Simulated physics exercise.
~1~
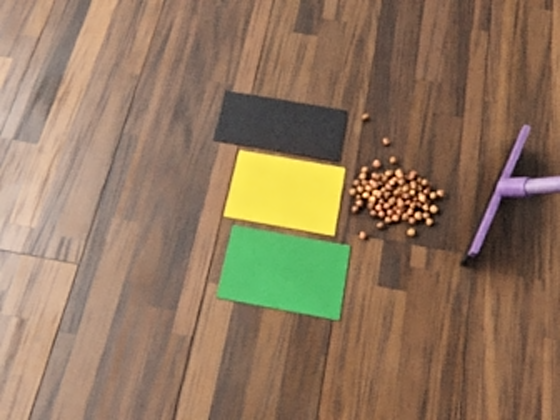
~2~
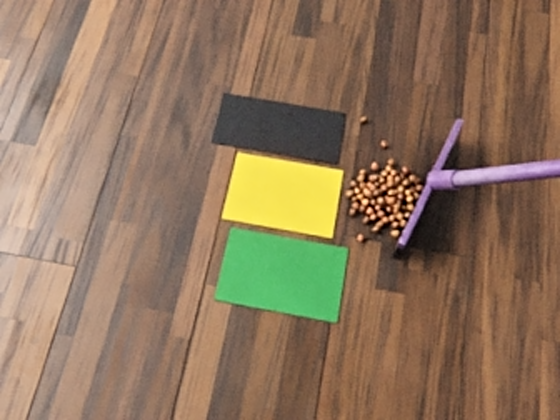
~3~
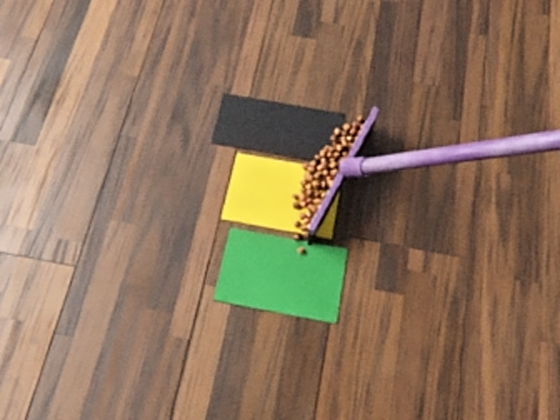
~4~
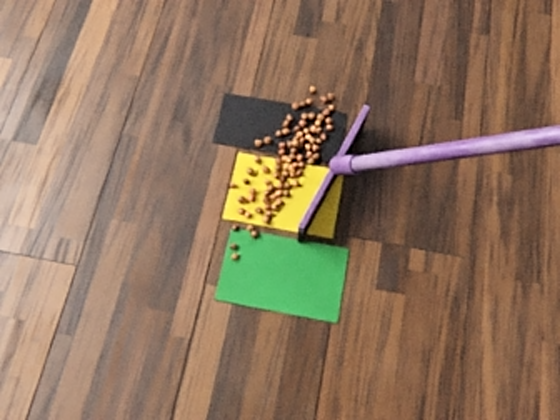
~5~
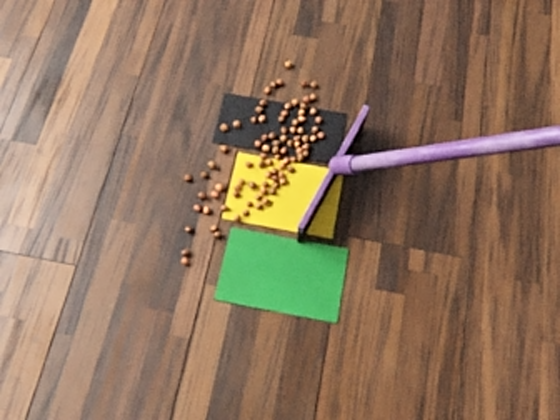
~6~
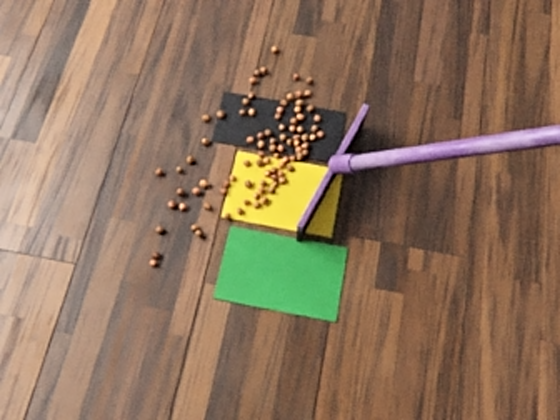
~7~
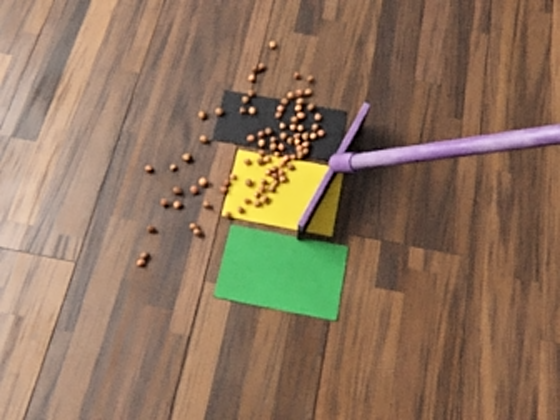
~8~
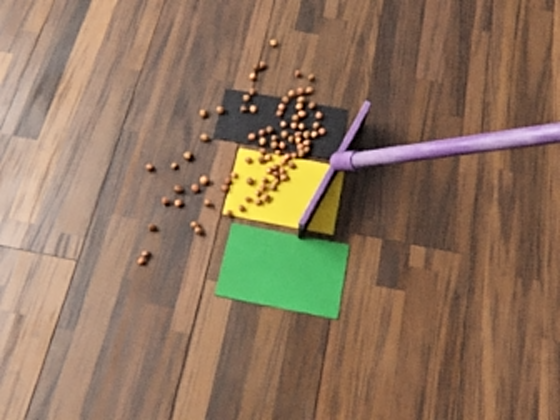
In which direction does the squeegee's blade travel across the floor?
The blade travels to the left, pushing the brown pieces ahead of it onto the mats before it stops.
